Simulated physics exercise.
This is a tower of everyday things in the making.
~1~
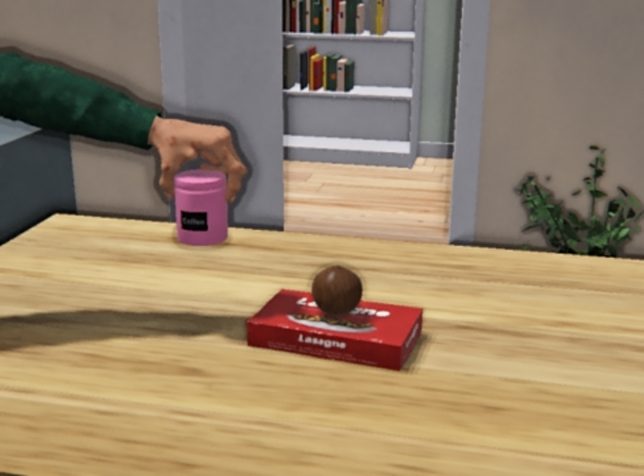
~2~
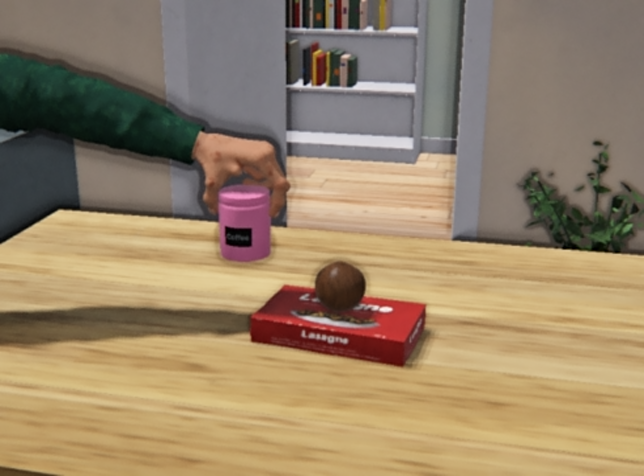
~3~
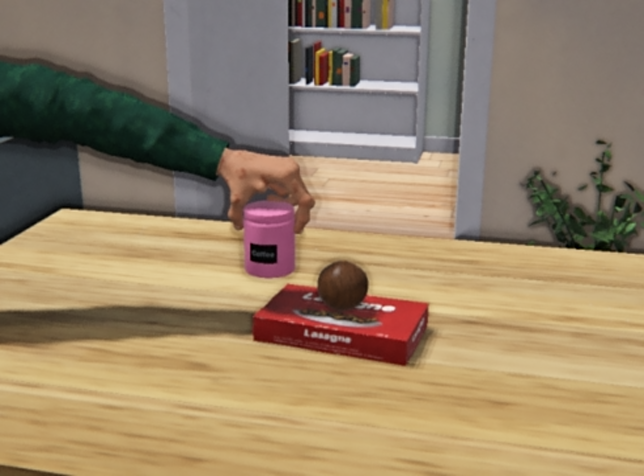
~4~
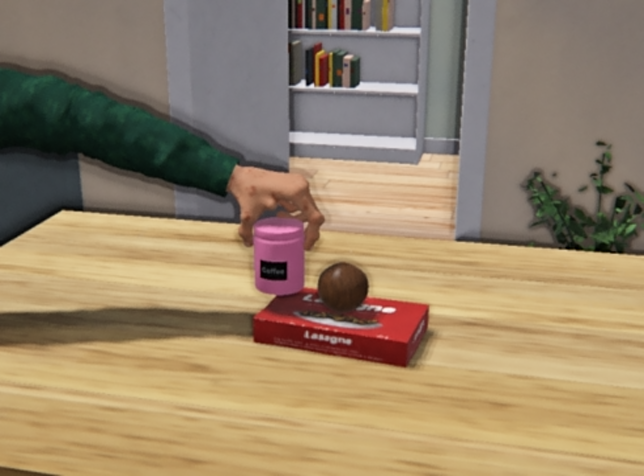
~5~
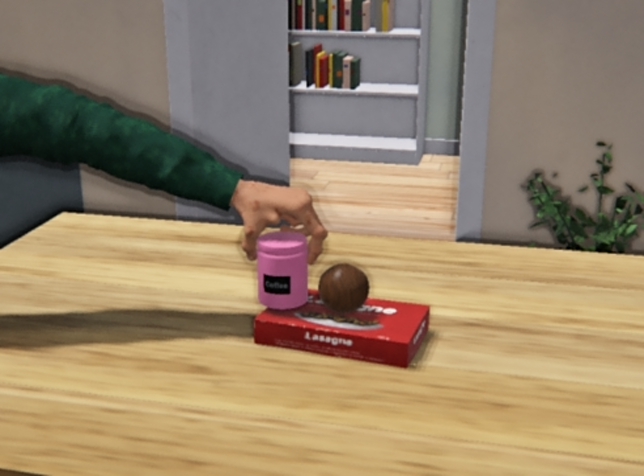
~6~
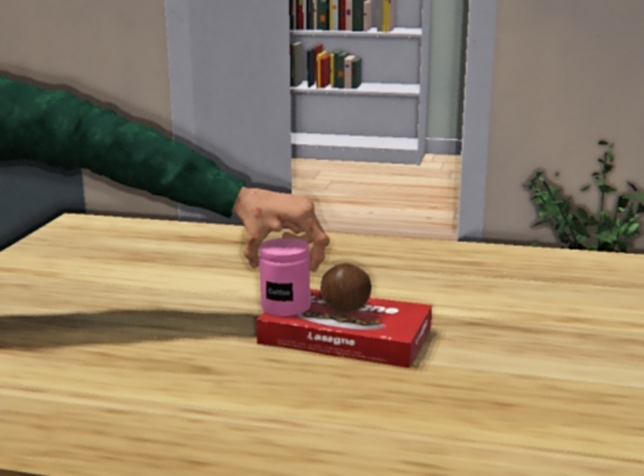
The footage shows a hand in a green sleeve carrying a pink jar rightward and down over a wooden table, then setting it on a red lasagne box beside a round brown onion, with the fingers still holding it.
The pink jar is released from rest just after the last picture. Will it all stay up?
Here the pile stays up.
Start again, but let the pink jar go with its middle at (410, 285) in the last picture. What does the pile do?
Then it stays up.
Then, 0.20 s on from there, no change.
Then, 0.60 s on from there, pink jar resting near (285, 277).
In the end, all 3 unmoved. At the end, from the last picture's camera, pink jar near (285, 277). The pile holds.
